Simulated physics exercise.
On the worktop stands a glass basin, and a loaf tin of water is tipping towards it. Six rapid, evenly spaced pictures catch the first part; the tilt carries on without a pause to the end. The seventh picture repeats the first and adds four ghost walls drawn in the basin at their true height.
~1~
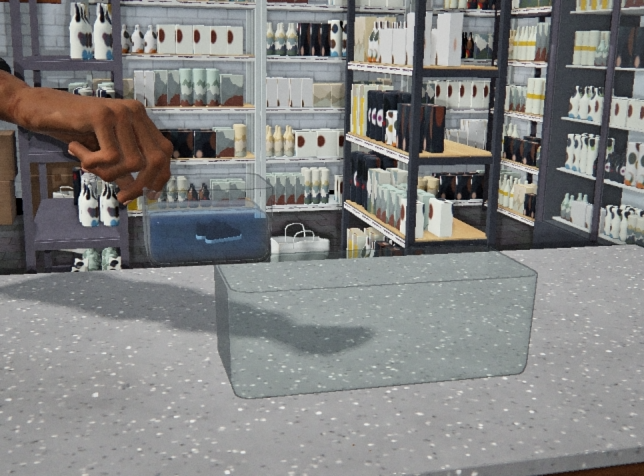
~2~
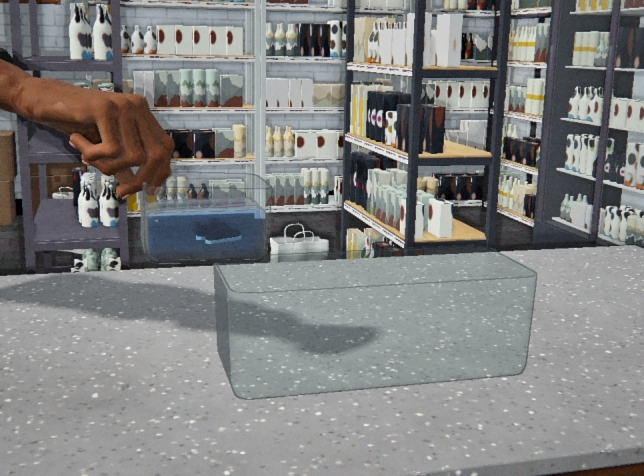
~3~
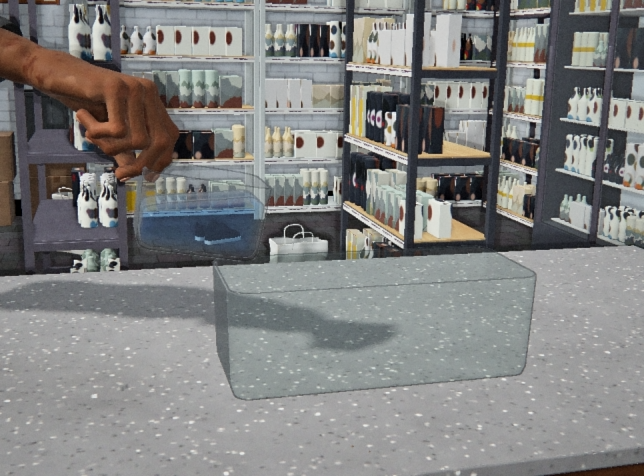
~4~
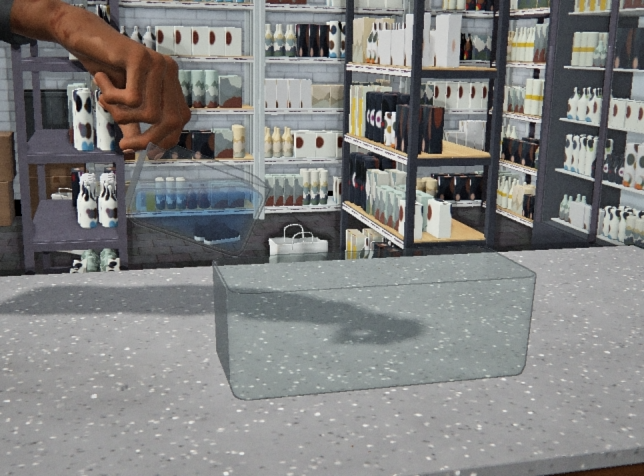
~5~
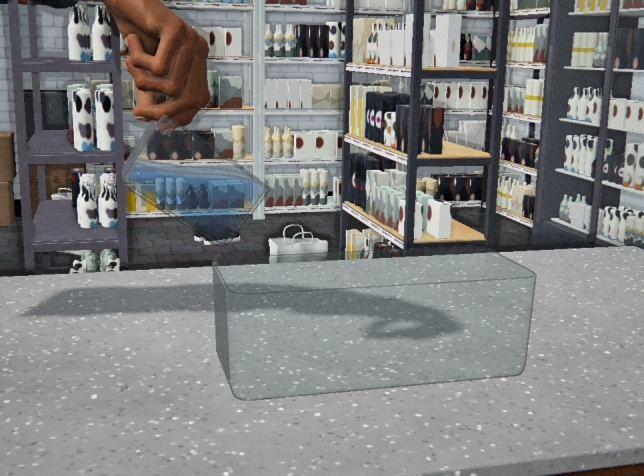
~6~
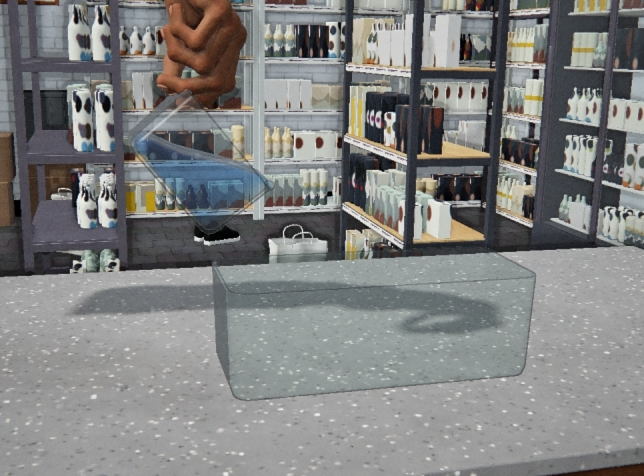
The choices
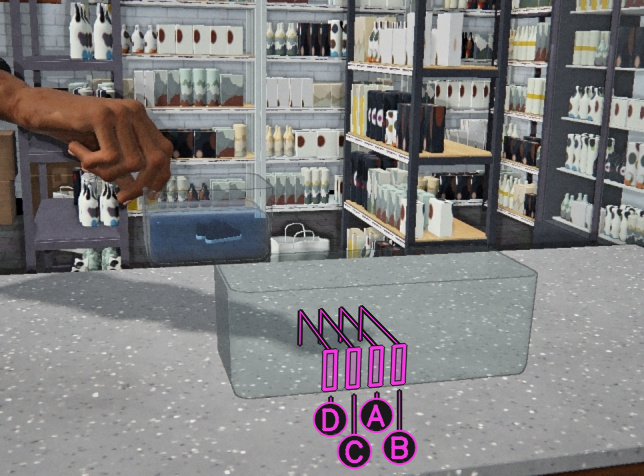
A hand held a clear container of blue liquid above a speckled worktop, behind an empty glass basin, and steadily tilted it further and further until the liquid reached over its lip.
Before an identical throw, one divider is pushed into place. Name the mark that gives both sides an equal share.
A works best here.
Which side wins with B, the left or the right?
More ends on the left.
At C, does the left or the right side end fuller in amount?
The right side.
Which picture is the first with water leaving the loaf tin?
Picture 6.
In magenta, A at (376, 393); B at (399, 391); C at (354, 395); D at (330, 397).
With A, about 47 % ends left of the wall and 50 % right of it; 3 % is lost outside.
With B, about 82 % ends left of the wall and 15 % right of it; 3 % is lost outside.
With C, about 26 % ends left of the wall and 71 % right of it; 3 % is lost outside.
With D, about 14 % ends left of the wall and 83 % right of it; 3 % is lost outside.
